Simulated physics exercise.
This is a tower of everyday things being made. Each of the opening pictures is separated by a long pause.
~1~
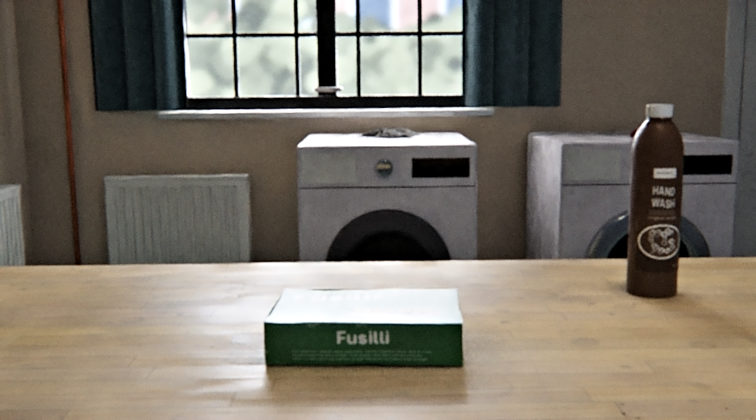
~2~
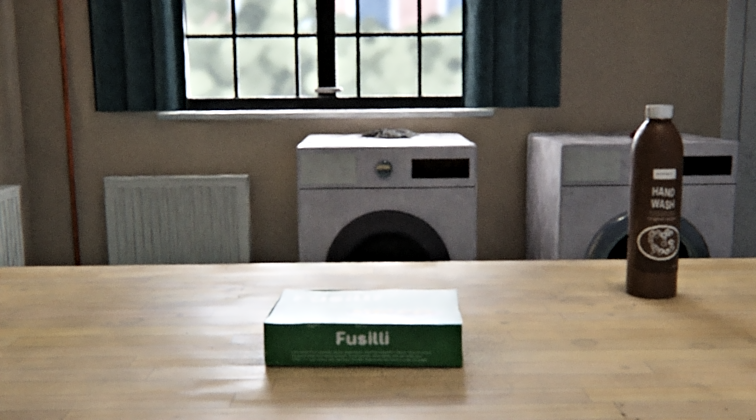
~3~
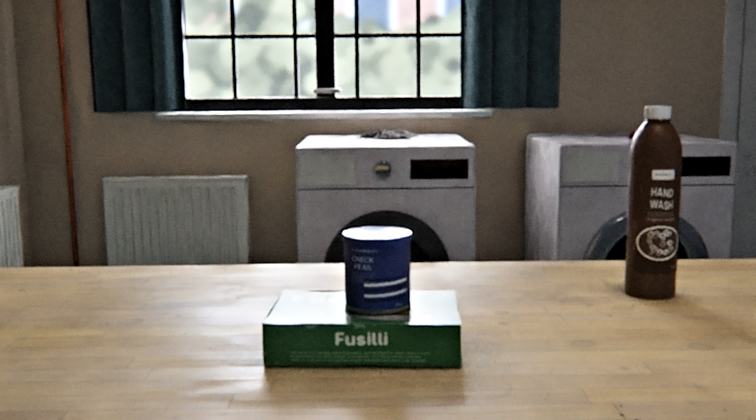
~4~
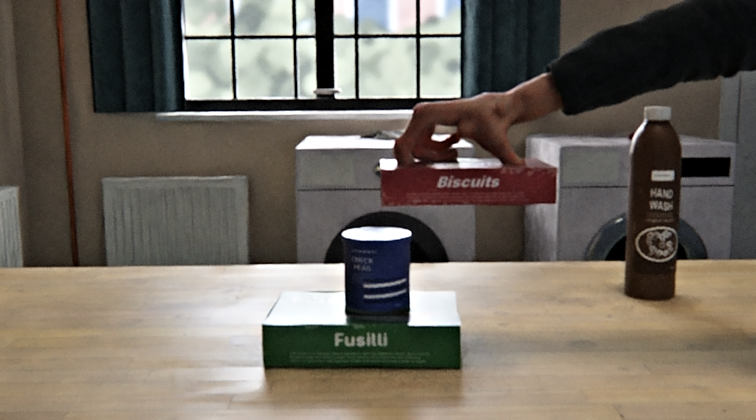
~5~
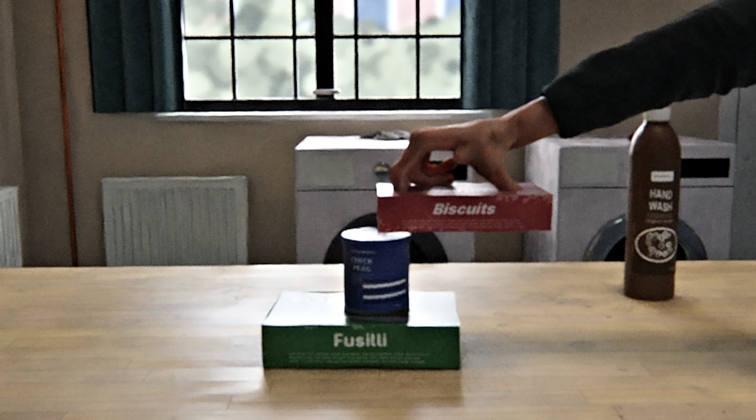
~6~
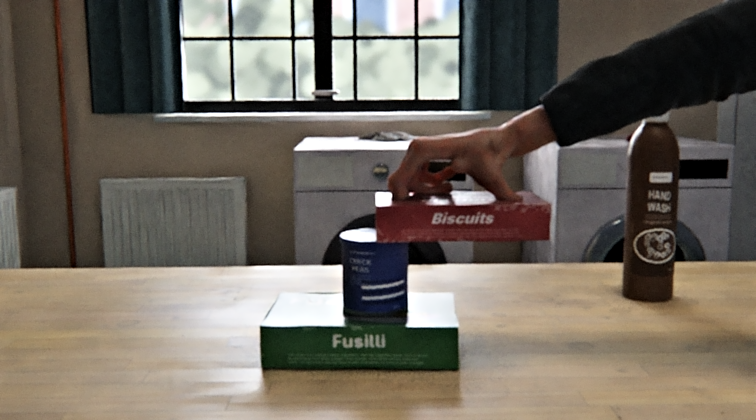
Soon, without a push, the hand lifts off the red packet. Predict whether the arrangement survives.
Prediction: It does not survive.
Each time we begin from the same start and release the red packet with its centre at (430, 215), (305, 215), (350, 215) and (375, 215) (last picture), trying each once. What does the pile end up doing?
On the first try the pile topples, on the second it topples, on the third it remains standing and on the fourth it remains standing.
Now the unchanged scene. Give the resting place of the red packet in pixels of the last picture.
Near (457, 273).
Then, 0.20 s past the last view, red packet now fallen.
Then, 0.70 s past the last view, nothing new.
Then, 2.10 s past the last view, red packet resting near (457, 273).
Finally, fallen, red packet; the other 3 still in place. Final places as the last picture's camera would see them, red packet near (458, 273). The pile comes apart.
